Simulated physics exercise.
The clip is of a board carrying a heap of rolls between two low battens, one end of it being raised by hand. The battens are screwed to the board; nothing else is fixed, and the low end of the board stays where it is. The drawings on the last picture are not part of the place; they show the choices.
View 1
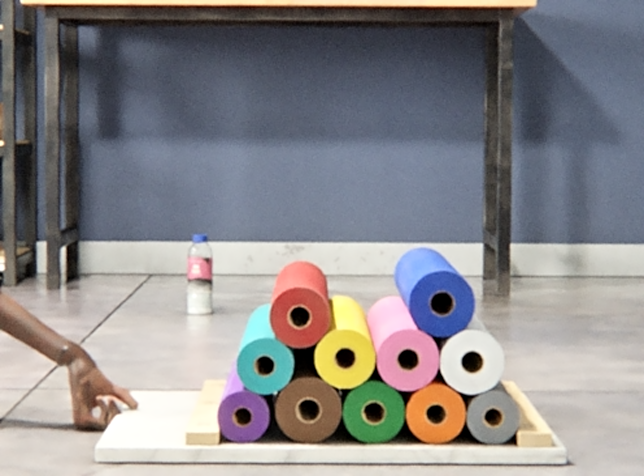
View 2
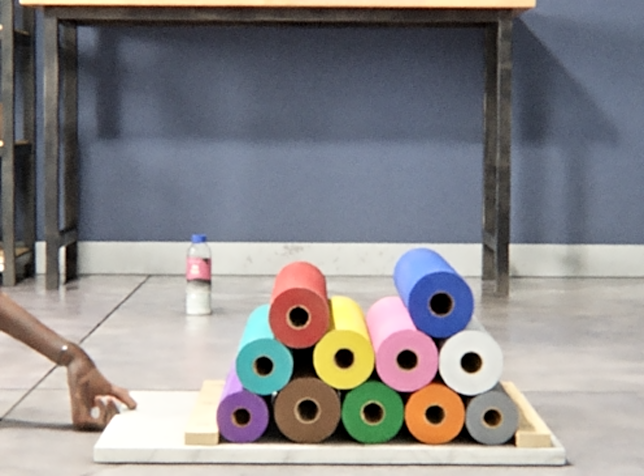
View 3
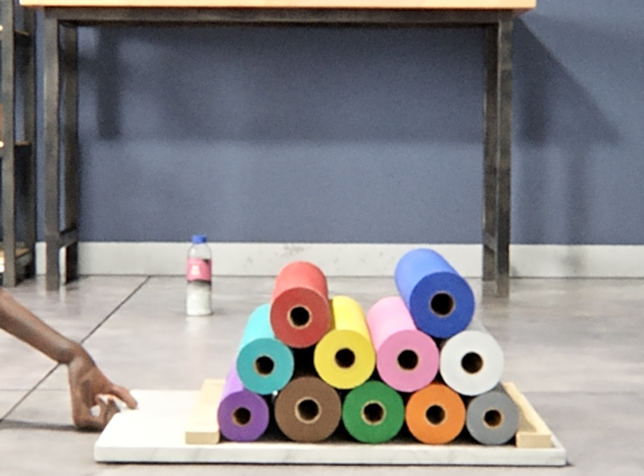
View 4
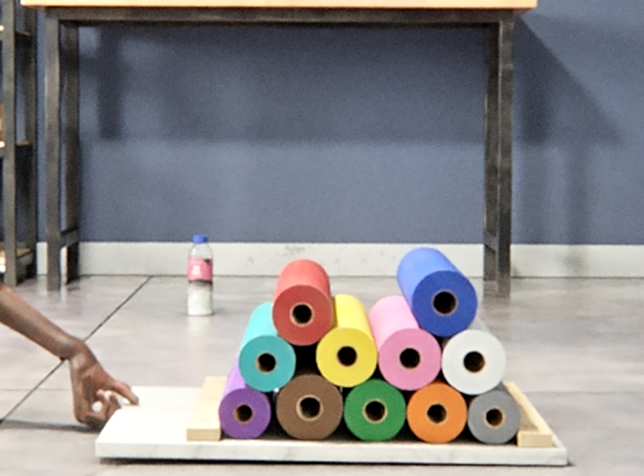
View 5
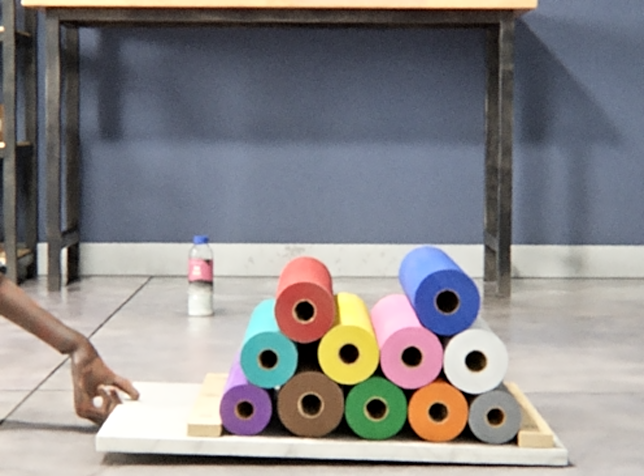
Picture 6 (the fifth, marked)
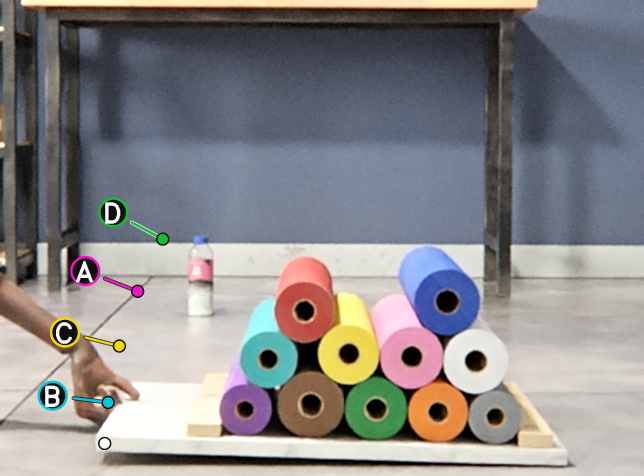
A stack of colourful rolls sat on a pale board between two low wooden strips, barely shifting as a hand at the left slowly raised that end of the board slightly.
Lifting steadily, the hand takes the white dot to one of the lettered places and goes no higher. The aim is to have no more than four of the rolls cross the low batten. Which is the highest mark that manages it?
The highest mark that will do is A.
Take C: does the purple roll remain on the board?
Yes.
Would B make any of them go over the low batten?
No.
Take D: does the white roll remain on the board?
The white roll: No.
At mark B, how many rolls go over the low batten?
At B the number is none.
On the marked copy, A at (138, 291); B at (108, 402); C at (119, 346); D at (163, 239); the white dot at (105, 443).
Taking A. A third of the way, board at 15°.
Two thirds of the way, board at 21°.
When it is over, board at 21°, two over the low batten (white, blue).
As for the rest, B none over the low batten; C none over the low batten; D five over the low batten.
